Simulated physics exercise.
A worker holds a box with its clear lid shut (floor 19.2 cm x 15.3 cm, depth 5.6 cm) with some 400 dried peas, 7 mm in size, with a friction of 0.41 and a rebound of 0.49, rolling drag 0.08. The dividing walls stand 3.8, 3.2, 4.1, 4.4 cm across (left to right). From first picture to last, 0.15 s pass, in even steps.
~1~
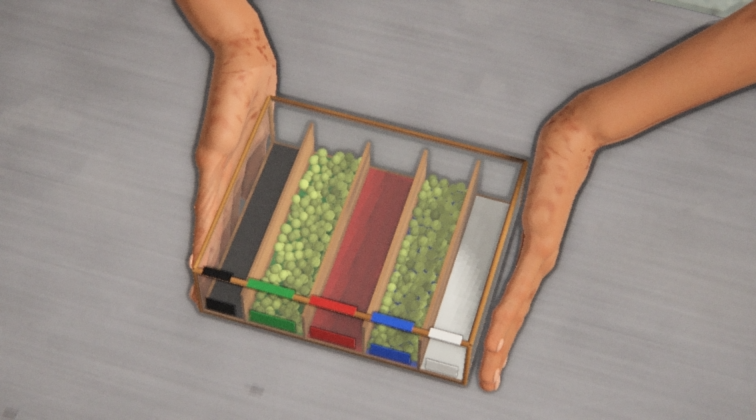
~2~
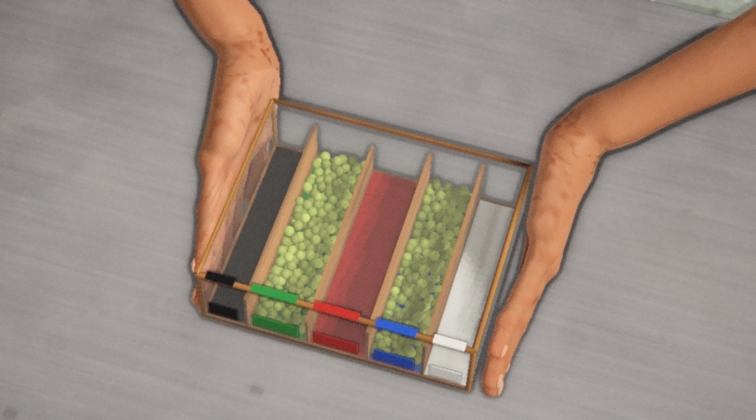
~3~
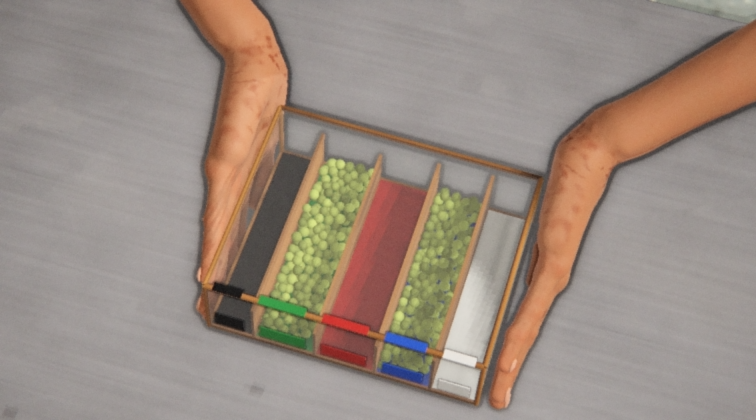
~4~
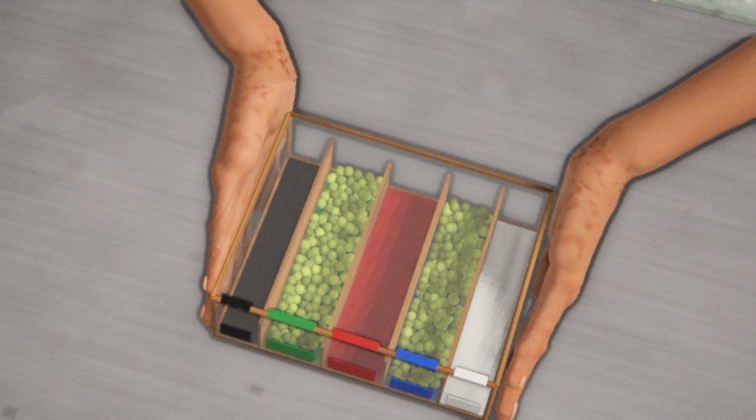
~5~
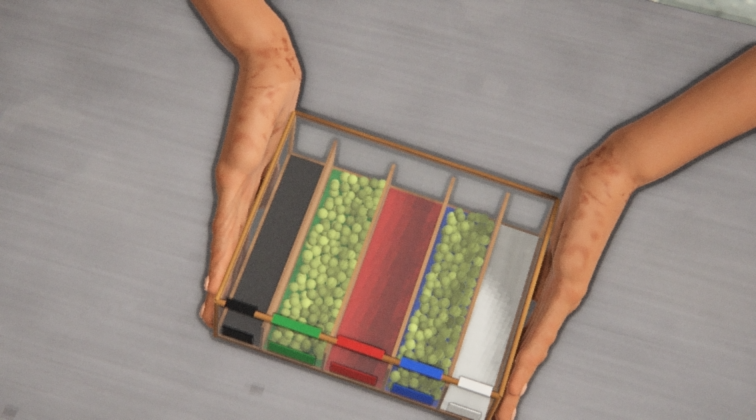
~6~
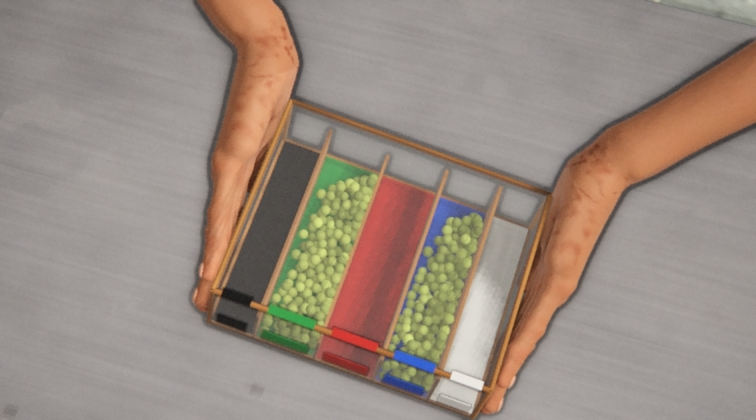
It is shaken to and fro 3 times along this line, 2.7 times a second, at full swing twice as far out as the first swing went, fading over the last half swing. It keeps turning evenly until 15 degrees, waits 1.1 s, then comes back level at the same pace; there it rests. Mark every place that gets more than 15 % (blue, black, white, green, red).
In the blue compartment: Above; in the black compartment: Below; in the white compartment: Below; in the green compartment: Above; in the red compartment: Above.
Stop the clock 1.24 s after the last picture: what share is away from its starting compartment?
About 30 per cent.
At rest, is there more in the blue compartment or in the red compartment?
The larger share is in the blue compartment.
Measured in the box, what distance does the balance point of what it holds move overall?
Some 2.5 cm.
Then, 0.48 s after the last picture, tilt 15 degrees; blue 50 %, white 5 %, green 30 %, red 15 %; middle of all pieces near (319, 251).
Then, 0.87 s after the last picture, tilt 15 degrees; blue 50 %, white 5 %, green 25 %, red 20 %; middle of all pieces near (350, 264).
Then, 1.24 s after the last picture, tilt 14 degrees; blue 50 %, white 5 %, green 25 %, red 20 %; middle of all pieces near (382, 279).
Then, 1.58 s after the last picture, tilt 0 degrees; blue 50 %, white 5 %, green 25 %, red 20 %; middle of all pieces near (388, 279).
In the end, blue 50 %, black 0 %, white 5 %, green 25 %, red 20 %.
